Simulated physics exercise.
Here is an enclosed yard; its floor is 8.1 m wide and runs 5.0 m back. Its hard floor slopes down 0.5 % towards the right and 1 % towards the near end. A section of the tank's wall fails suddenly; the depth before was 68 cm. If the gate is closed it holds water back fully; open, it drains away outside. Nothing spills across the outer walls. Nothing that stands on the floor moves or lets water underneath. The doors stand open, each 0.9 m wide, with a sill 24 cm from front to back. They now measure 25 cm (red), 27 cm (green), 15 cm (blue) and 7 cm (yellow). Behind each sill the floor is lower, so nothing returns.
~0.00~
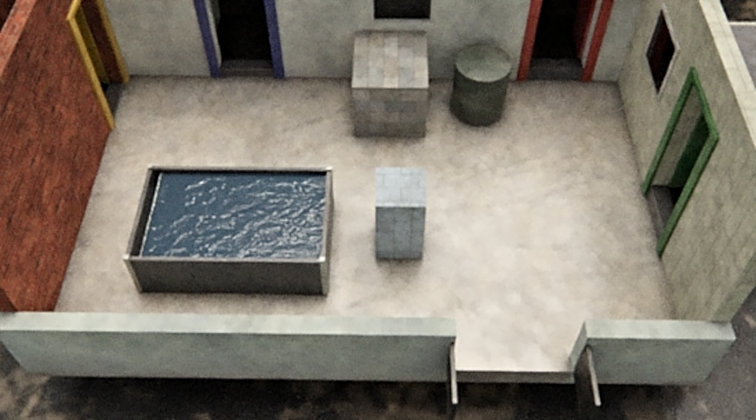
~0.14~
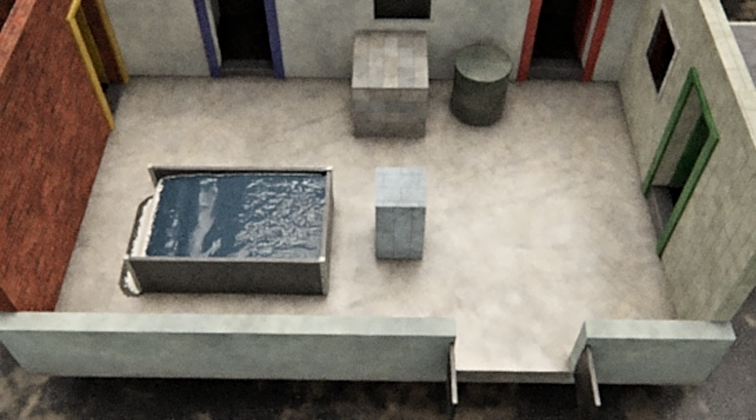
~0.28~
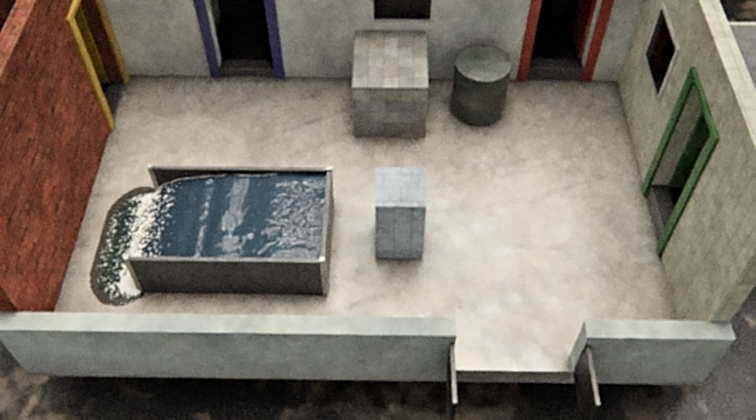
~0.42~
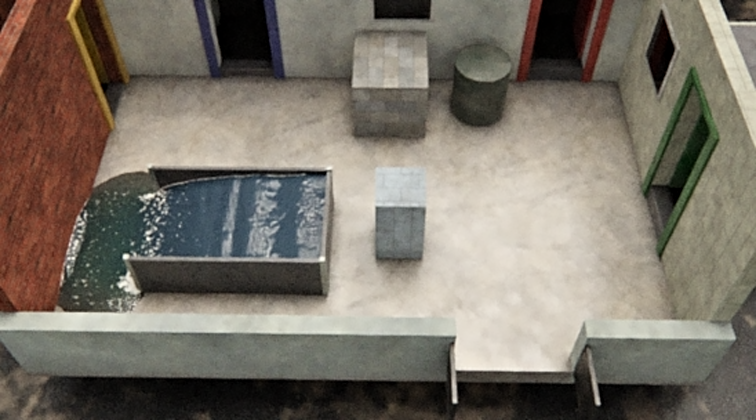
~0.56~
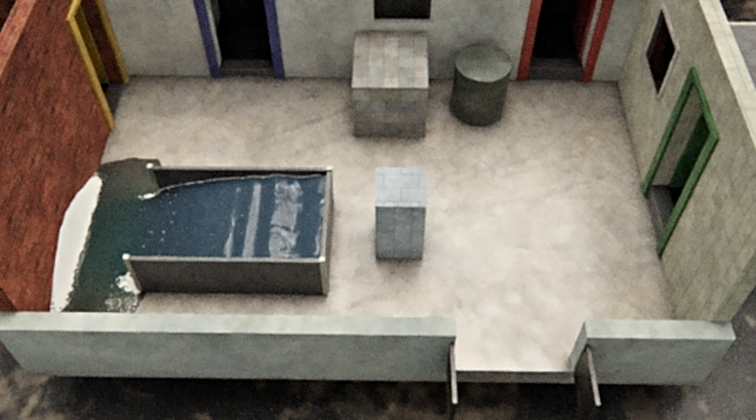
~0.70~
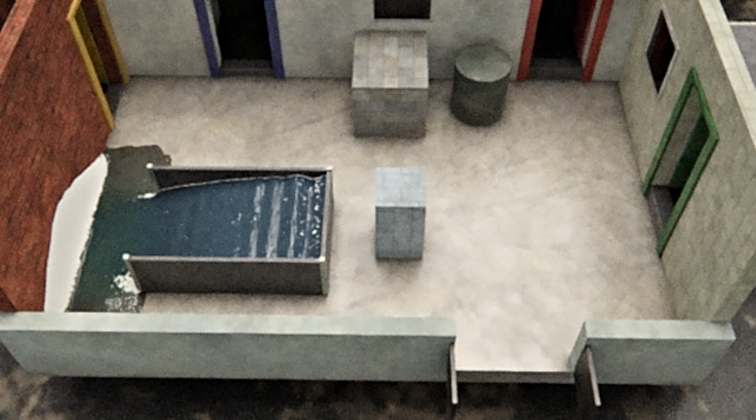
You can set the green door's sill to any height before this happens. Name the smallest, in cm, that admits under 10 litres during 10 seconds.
At least 6.5 cm or so.
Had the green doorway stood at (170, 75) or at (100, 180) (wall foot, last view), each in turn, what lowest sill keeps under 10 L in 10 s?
About 24 and 28 cm.
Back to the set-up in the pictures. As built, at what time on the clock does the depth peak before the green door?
Near 5.5 s.
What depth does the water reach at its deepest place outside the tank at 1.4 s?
Up to some 58 cm.
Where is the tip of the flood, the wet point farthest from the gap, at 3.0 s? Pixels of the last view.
Around (499, 340).
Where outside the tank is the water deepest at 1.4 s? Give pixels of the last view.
Around (45, 345).
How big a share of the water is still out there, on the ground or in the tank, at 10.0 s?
About 92 per cent.
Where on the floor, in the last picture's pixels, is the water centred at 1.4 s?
Near (183, 246).
After 1.4 s water covers 15 % of the floor, deepest (58 cm) near (45, 345); it has not reached the green door.
After 3.0 s water covers 40 % of the floor, deepest (34 cm) near (45, 345); it has not reached the green door.
After 10.0 s water covers 95 % of the floor, deepest (10 cm) near (45, 345); 7 cm at the green door, 0 litres in over its 27 cm sill.
At the green door as built, the water arrived by 4.7 s and peaked near 10 cm at 5.6 s.
Run again over the same 10 s with other heights there, 16 litres in over 5.5 cm, 6 litres over 7 cm. The limit of 10 litres is kept from about 6.5 cm up.
